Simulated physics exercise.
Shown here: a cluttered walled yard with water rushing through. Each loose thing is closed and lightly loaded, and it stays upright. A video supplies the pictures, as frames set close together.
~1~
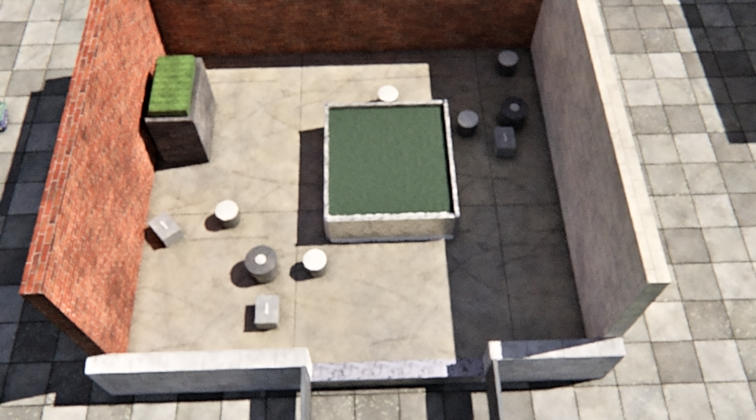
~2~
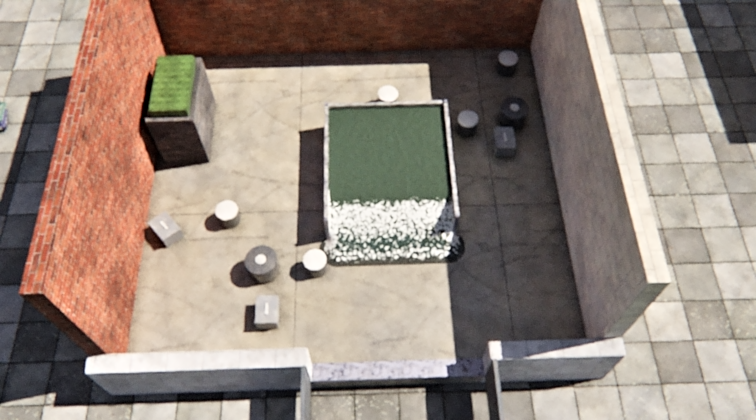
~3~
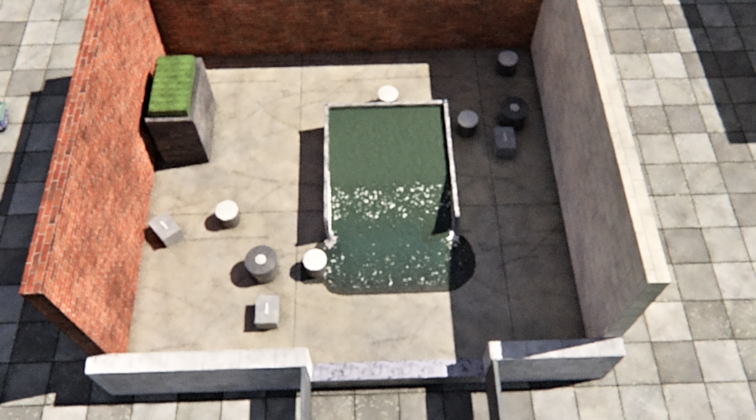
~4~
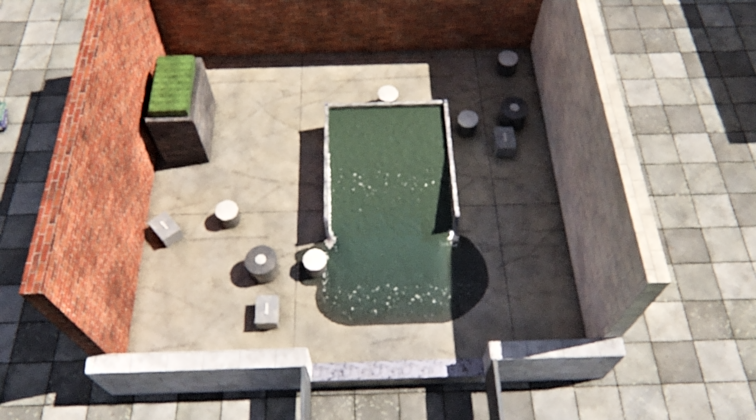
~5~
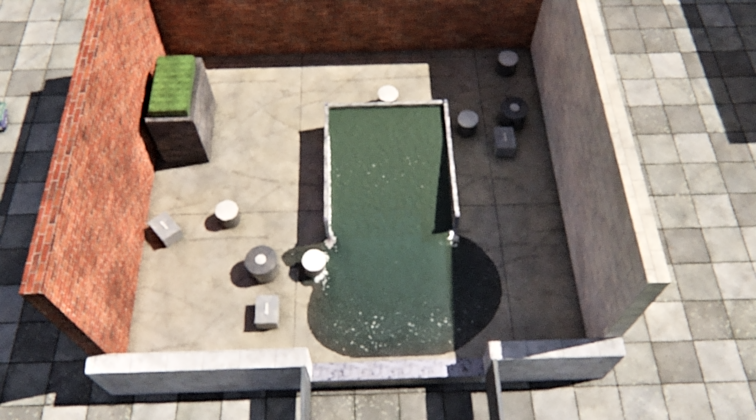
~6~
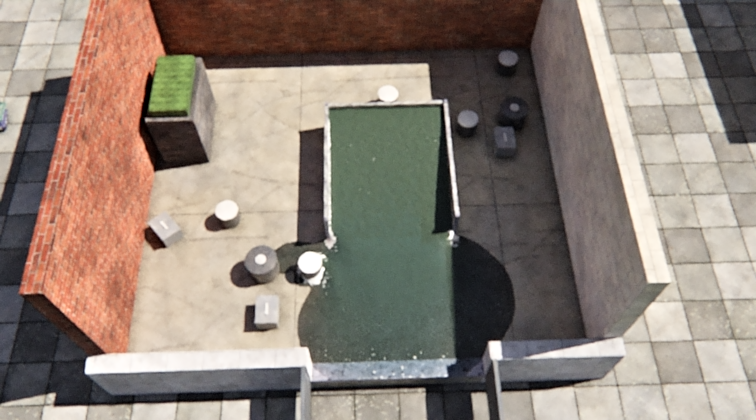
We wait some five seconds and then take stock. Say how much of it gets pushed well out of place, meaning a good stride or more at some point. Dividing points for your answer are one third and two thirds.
Answer: A share under one third.
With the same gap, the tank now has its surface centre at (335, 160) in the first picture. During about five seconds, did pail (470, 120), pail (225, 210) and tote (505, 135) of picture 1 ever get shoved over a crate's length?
First never got that far, then never got that far, then never got that far.
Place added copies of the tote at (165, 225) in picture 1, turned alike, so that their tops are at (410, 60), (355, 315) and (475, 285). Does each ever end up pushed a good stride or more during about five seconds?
Here's the rundown: Never gets far, sent far off, and finally sent far off.
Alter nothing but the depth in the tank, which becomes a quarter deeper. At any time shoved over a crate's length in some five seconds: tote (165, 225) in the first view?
Best estimate: Carried that far.
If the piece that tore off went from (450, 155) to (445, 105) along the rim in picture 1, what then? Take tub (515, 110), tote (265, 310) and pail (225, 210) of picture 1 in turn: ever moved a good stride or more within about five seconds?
Went past that, fell short, fell short.
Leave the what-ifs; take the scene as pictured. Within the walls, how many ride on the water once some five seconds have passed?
It works out to 0.
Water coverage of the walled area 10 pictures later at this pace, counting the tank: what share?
Estimate: About 40 %.
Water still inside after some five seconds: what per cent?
Close to 44 per cent, I think.
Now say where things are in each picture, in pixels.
A pail at (315, 259), on the bottom; a tub at (261, 260), on the bottom; 0 of 10 have shifted, in the first frame.
A pail at (315, 259), on the bottom; a tub at (261, 260), on the bottom; 0 of 10 have shifted, in the second frame.
A pail at (315, 259) rests on the ground; a tub at (261, 260) rests on the ground; 0 of 10 have shifted, in the third frame.
A pail at (315, 260), on the bottom; a tub at (261, 260), on the bottom; 0 of 10 have shifted, in the fourth frame.
A pail at (314, 260) rests on the ground; a tub at (261, 260) rests on the ground; 0 of 10 have shifted, in the fifth frame.
A pail at (310, 262), on the bottom, close to its start; a tub at (261, 260), on the bottom; 1 of 10 have shifted, in the sixth frame.
A moment on, 0 of 10 are well off their spots; 0 afloat.
Next, 0 of 10 are well off their spots; 0 afloat.
Later, 0 of 10 are well off their spots; 0 afloat.
In the end, 1 of 10 are well off their spots, and 1 have been at some point; 0 afloat.
